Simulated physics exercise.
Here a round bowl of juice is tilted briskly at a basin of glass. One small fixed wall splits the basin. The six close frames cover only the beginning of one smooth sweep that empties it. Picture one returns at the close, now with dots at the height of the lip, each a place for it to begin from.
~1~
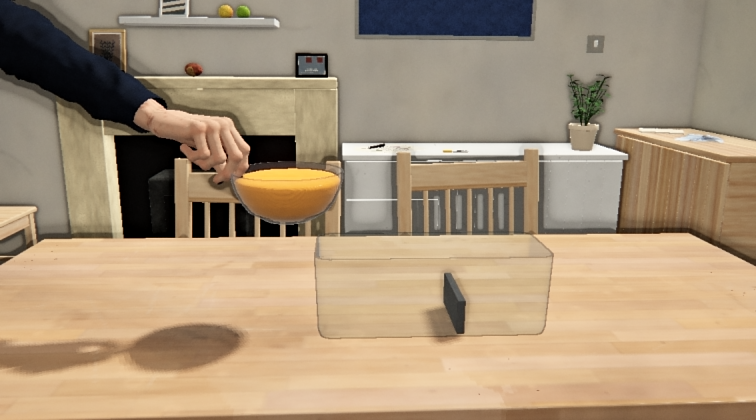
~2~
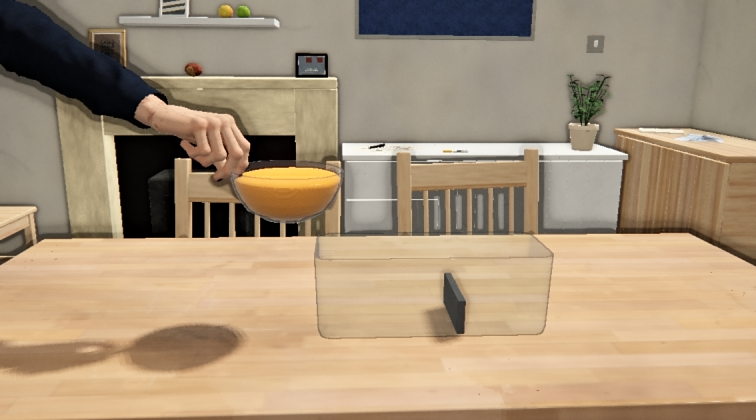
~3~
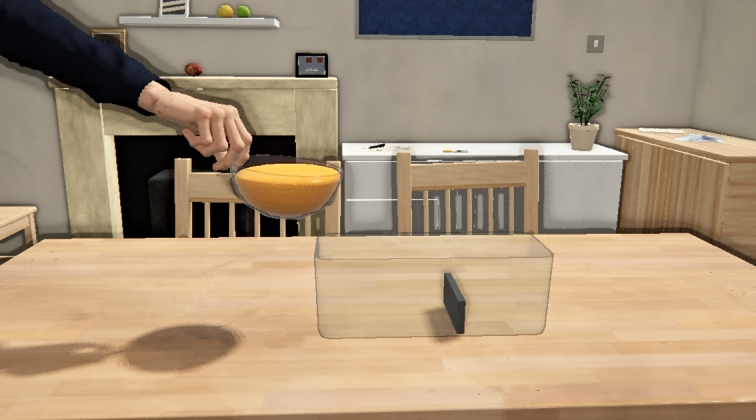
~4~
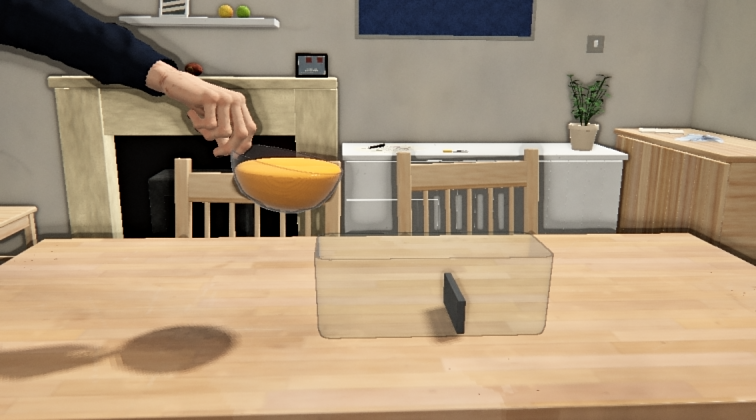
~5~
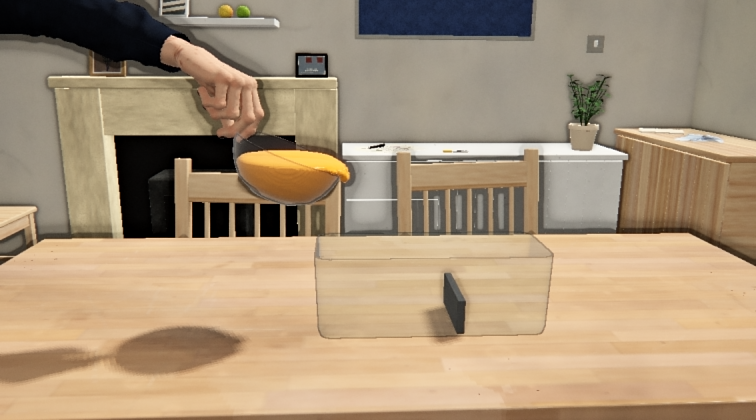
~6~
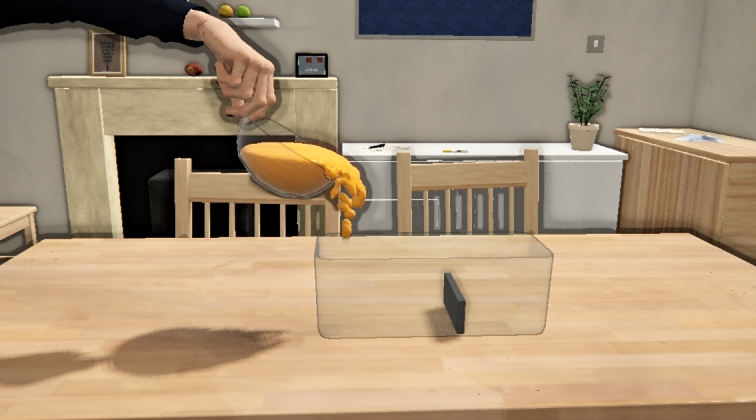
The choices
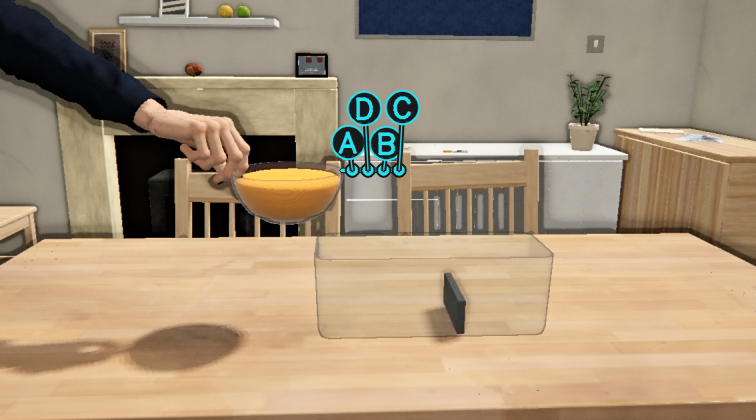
A hand tilts a round glass bowl rightward, and orange juice pours over its lip.
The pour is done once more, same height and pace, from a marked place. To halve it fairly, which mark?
Spot B does it best.
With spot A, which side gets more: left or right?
The left one.
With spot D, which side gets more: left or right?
More ends on the left.
In cyan, A at (352, 170); B at (383, 170); C at (399, 170); D at (368, 170).
Choosing A, about 97 % ends left of the wall and 3 % right of it.
Choosing B, about 49 % ends left of the wall and 50 % right of it.
Choosing C, about 22 % ends left of the wall and 77 % right of it.
Choosing D, about 86 % ends left of the wall and 12 % right of it.
